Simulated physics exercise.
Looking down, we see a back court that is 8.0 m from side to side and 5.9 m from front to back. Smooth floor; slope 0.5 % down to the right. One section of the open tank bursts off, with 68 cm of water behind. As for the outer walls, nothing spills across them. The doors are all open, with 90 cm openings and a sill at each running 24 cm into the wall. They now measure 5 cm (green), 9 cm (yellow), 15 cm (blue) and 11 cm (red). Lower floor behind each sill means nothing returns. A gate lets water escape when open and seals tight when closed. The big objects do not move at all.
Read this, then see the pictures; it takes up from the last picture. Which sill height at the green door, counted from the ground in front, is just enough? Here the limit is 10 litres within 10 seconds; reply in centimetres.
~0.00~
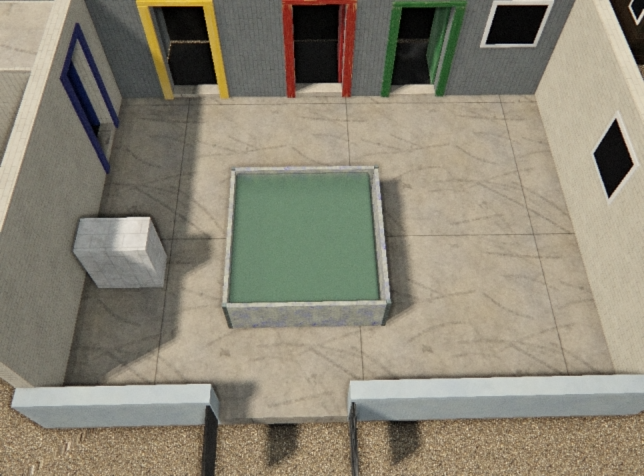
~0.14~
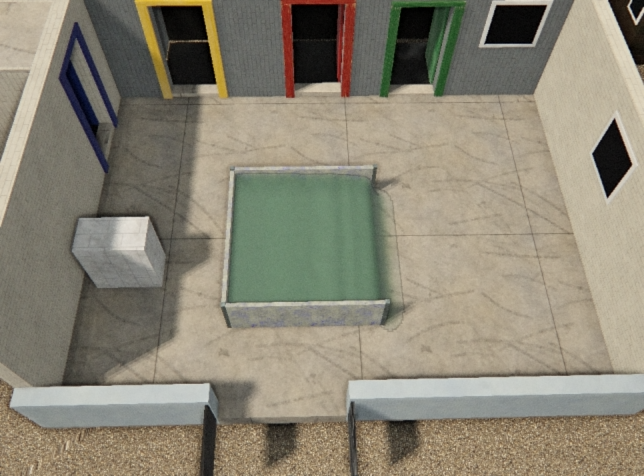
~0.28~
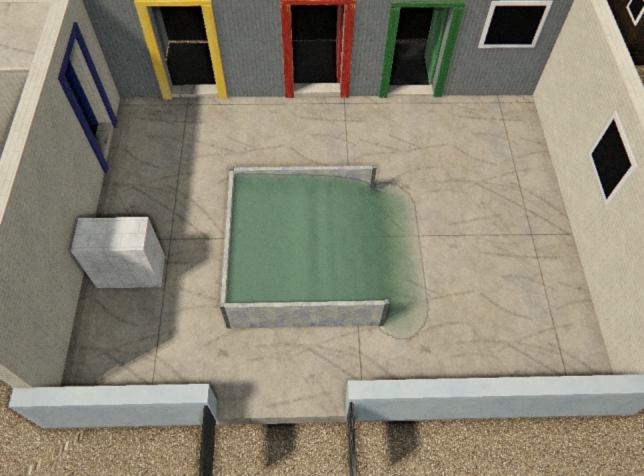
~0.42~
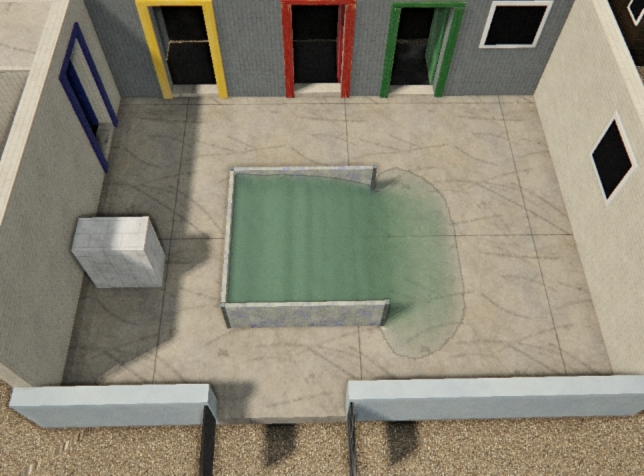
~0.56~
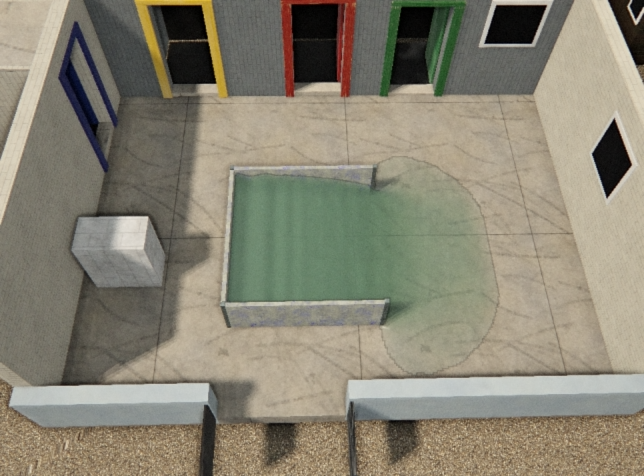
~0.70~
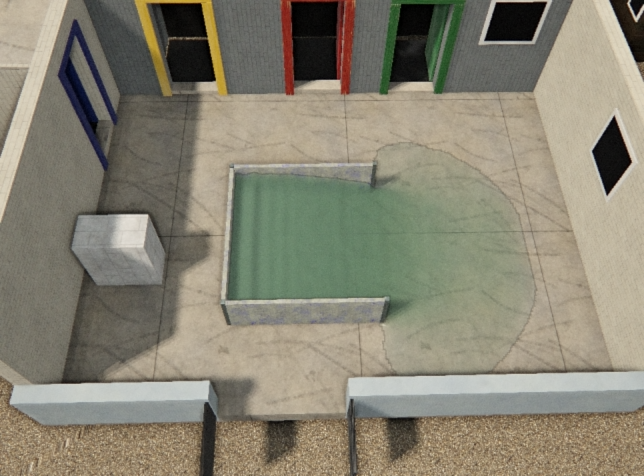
A height of roughly 12 cm is just enough.
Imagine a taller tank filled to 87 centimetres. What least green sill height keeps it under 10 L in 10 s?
You'd need a step of close to 16 cm.
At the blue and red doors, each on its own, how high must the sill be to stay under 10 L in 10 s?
About 11.5 cm at blue and about 5.5 cm at red.
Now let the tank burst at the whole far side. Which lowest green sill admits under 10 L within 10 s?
In that case you'd want it roughly 19 cm high.
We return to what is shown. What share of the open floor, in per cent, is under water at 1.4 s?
I'd say near 35 percent.
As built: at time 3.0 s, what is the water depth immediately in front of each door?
Centimetres: Green = 2, yellow = 0, blue = 0, red = 0.
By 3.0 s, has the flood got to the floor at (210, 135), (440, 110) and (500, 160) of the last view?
First bone-dry, second wet through, third wet through.
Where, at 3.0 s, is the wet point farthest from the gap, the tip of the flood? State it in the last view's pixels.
The farthest wet point sits near (531, 97) in the last view.
After 1.4 s water covers 35 % of the floor, deepest (40 cm) near (577, 259); it has not reached the green door.
After 3.0 s water covers 40 % of the floor, deepest (41 cm) near (531, 97); 2 cm at the green door, 0 litres in over its 5 cm sill.
After 10.0 s water covers 100 % of the floor, deepest (14 cm) near (224, 235); 9 cm at the green door, 105 litres in over its 5 cm sill.
At the green door as built, the water arrived by 2.5 s and peaked near 12 cm at 6.2 s.
Run again over the same 10 s with other heights there, 19 litres in over 10.5 cm, 2 litres over 14 cm. The limit of 10 litres is kept from about 12 cm up.
